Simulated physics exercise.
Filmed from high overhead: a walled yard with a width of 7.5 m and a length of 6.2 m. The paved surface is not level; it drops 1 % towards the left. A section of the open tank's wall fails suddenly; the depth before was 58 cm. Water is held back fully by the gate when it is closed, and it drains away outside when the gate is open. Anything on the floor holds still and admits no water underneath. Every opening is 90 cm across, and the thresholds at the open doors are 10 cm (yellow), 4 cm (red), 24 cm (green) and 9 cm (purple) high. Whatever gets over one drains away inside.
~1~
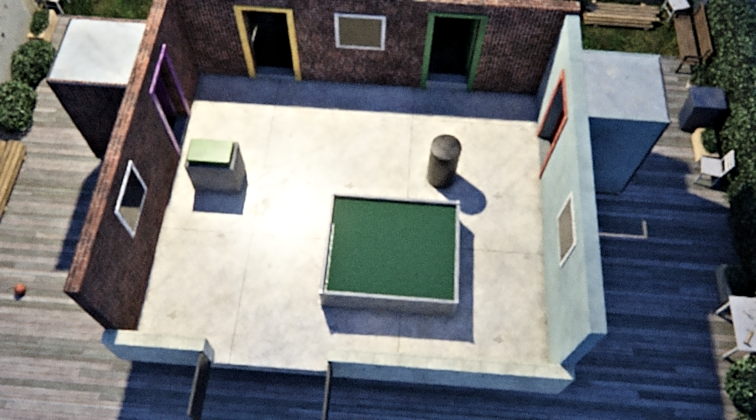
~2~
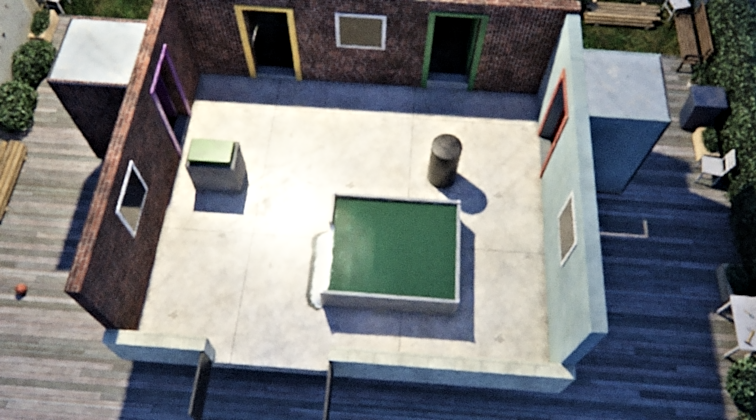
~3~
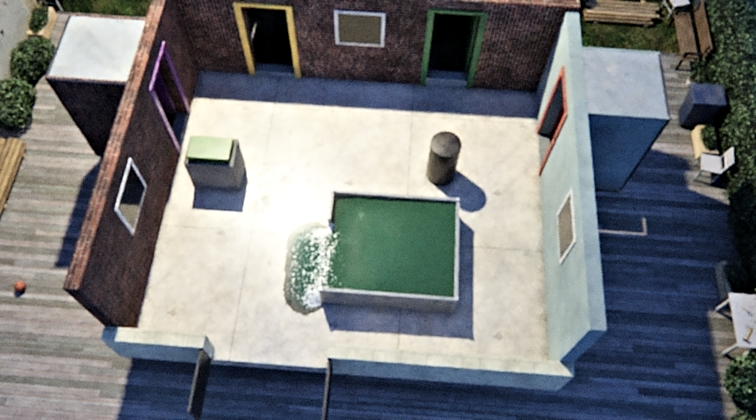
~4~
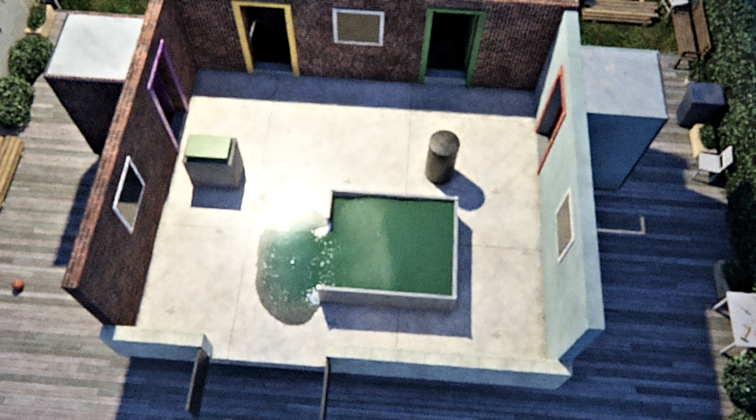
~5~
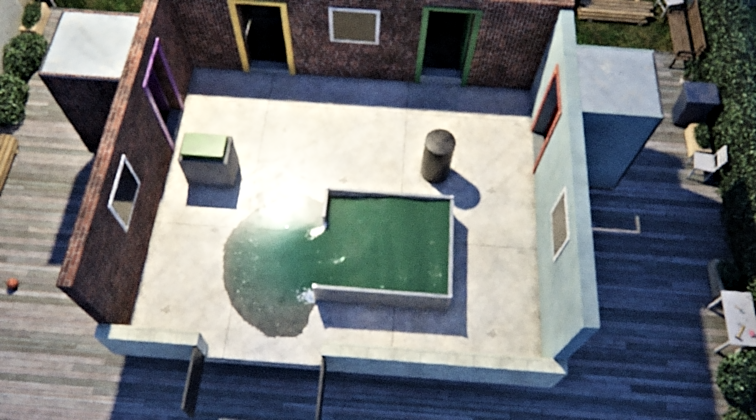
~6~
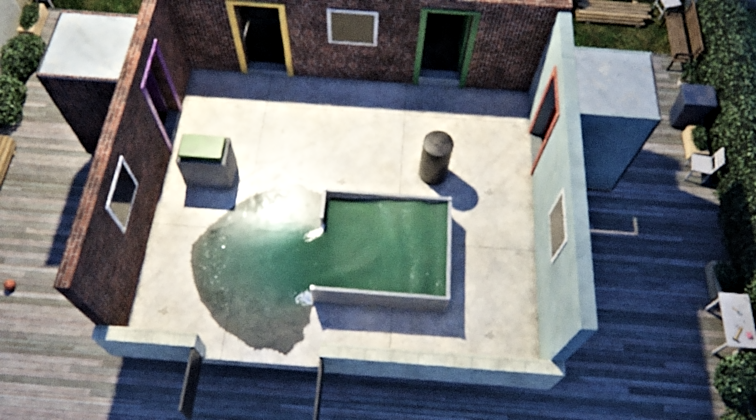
The video shows a brick-walled yard from above, with a rectangular tank of green water; the tank's left side opens, and water pours out, foaming at first, then spreading leftward across the pale floor in a widening rounded pool.
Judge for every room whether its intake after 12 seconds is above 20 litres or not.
Result: The yellow door stops short of the limit. The red door stops short of the limit. The green door stops short of the limit. The purple door stops short of the limit.
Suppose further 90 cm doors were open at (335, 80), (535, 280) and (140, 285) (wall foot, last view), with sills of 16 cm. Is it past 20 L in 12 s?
First doorway falls short, second falls short, third gets there.
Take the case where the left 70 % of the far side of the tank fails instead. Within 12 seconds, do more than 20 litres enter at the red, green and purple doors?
Door by door - red: Out of bounds, green: Within bounds, purple: Out of bounds.
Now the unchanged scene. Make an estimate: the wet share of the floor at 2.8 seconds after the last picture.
35 %.
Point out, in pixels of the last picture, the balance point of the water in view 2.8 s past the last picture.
Centre: Approx. (267, 249) px.
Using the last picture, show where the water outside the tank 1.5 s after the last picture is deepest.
In the last picture, around (127, 329).
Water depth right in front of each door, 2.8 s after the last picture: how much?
In centimetres, the yellow door has 1, the red door 0, the green door 0 and the purple door 11.
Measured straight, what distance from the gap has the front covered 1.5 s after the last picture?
That works out near 4.4 m.
Then, 0.7 s after the last picture water covers 25 % of the floor and is deepest (34 cm) near (313, 277); yellow door not reached, red door not reached, green door not reached, purple door not reached.
Then, 1.5 s after the last picture water covers 25 % of the floor and is deepest (40 cm) near (127, 329); yellow door not reached, red door not reached, green door not reached, purple door 3 cm at the sill, 0 L in.
Then, 2.8 s after the last picture water covers 35 % of the floor and is deepest (26 cm) near (151, 231); yellow door not reached, red door not reached, green door not reached, purple door 11 cm at the sill, 0 L in.
Then, 6.3 s after the last picture water covers 65 % of the floor and is deepest (17 cm) near (124, 339); yellow door 7 cm at the sill, 0 L in, red door not reached, green door 1 cm at the sill, 0 L in, purple door 7 cm at the sill, 4 L in.
Then, 11.3 s after the last picture water covers 85 % of the floor and is deepest (10 cm) near (189, 84); yellow door 6 cm at the sill, 0 L in, red door 5 cm at the sill, 2 L in, green door 4 cm at the sill, 0 L in, purple door 7 cm at the sill, 4 L in.
